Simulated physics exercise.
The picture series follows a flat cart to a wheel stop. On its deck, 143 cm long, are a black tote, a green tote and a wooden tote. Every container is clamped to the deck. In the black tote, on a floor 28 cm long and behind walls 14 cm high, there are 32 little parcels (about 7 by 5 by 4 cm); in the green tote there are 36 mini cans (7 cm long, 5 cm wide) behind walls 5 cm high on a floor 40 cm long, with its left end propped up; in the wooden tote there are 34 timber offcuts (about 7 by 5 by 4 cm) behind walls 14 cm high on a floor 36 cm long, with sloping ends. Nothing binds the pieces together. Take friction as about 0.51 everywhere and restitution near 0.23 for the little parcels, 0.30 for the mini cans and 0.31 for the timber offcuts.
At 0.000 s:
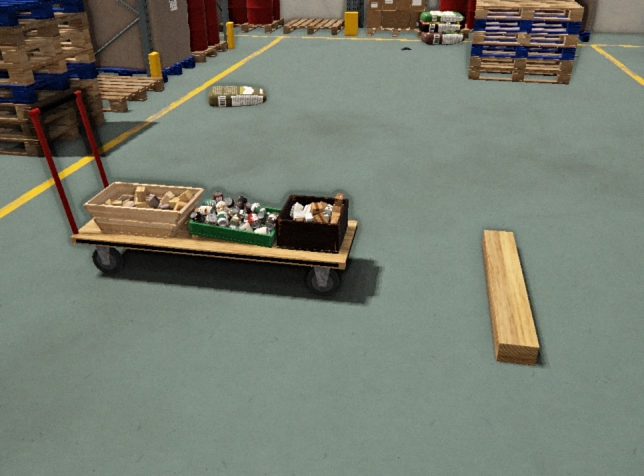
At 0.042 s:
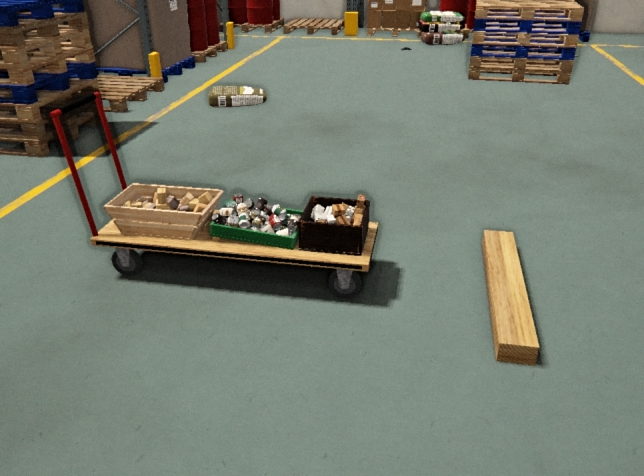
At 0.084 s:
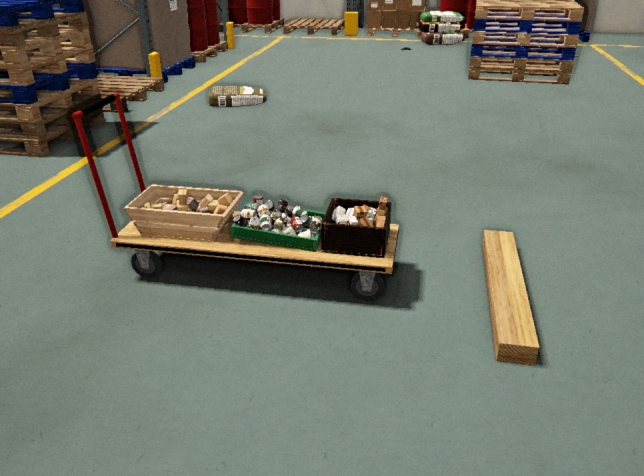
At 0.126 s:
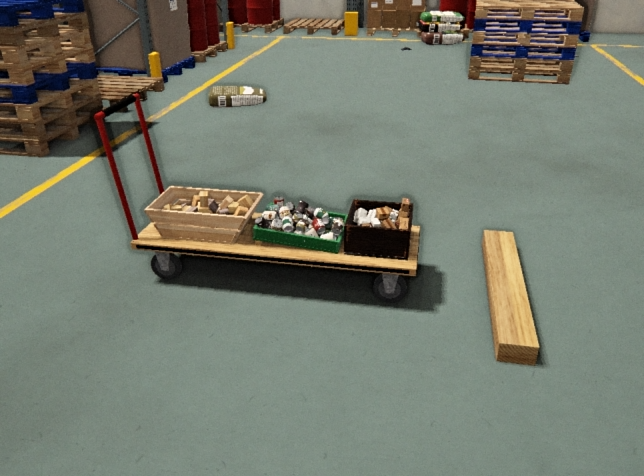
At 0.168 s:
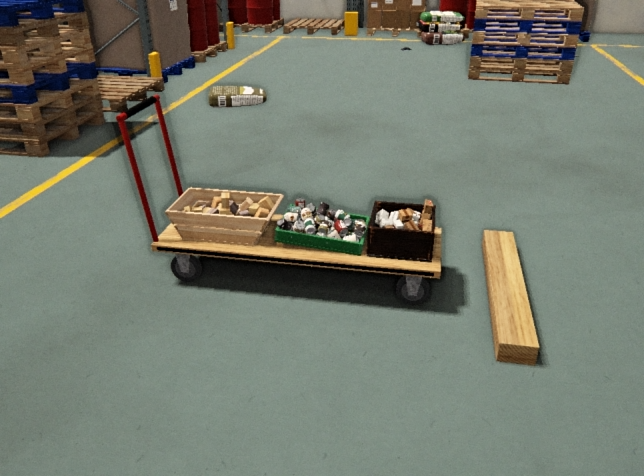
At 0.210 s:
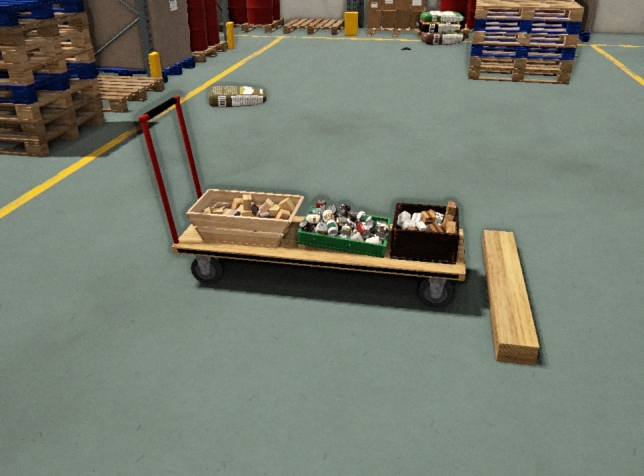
In the video, a flat cart with a red handle, carrying a wooden tote, a green tote and a black tote filled with small items, rolls steadily rightward across a warehouse floor, closing the gap to a wooden beam.
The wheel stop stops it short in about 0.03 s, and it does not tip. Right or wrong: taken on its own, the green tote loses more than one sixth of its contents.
Right.
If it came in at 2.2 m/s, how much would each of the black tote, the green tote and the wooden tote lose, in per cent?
Then the black tote sheds 0 per cent of its load, the green tote 20 per cent, and the wooden tote 10 per cent.
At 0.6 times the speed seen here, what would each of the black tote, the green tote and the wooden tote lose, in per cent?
Black tote 0, green tote 10, wooden tote 0 per cent.
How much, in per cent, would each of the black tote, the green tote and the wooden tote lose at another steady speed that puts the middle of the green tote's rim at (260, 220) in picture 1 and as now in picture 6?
That would give black tote 0 %, green tote 20 % and wooden tote 10 %.
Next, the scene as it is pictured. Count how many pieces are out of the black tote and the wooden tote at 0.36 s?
The black tote is at about 1 and the wooden tote at about 1.
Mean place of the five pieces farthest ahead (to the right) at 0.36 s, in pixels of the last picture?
Centre: Approx. (497, 230) px.
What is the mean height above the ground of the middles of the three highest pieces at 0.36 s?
About 44 cm.
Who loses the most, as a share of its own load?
Answer: The green tote.
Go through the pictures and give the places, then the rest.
In the first picture (each is followed by its nearest rim corner in this view), green tote, (270, 235); black tote, (336, 224); 74 cm short of the stop; none out.
Green tote, (292, 237); black tote, (360, 226); 63 cm short of the stop, in the second picture.
Green tote, (314, 239); black tote, (383, 228); 52 cm short of the stop, in the third picture.
Green tote, (337, 241); black tote, (407, 230); 41 cm short of the stop, in the fourth picture.
Green tote, (360, 243); black tote, (432, 232); 29 cm short of the stop, in the fifth picture.
Green tote, (383, 245); black tote, (457, 234); 18 cm short of the stop; none out, in the sixth picture.
After 0.26 s, contact.
After 0.36 s, black tote 31 in, 1 out, green tote 36 in, 0 out and wooden tote 33 in, 1 out.
After 0.48 s, black tote 31 in, 1 out, green tote 31 in, 5 out and wooden tote 31 in, 3 out.
After 0.71 s, black tote 30 in, 2 out, green tote 27 in, 9 out and wooden tote 31 in, 3 out.
When it is over (at 1.22 s), black tote 30 in, 2 out, green tote 26 in, 10 out and wooden tote 31 in, 3 out. Asked share, 10 of 36, 28 per cent.
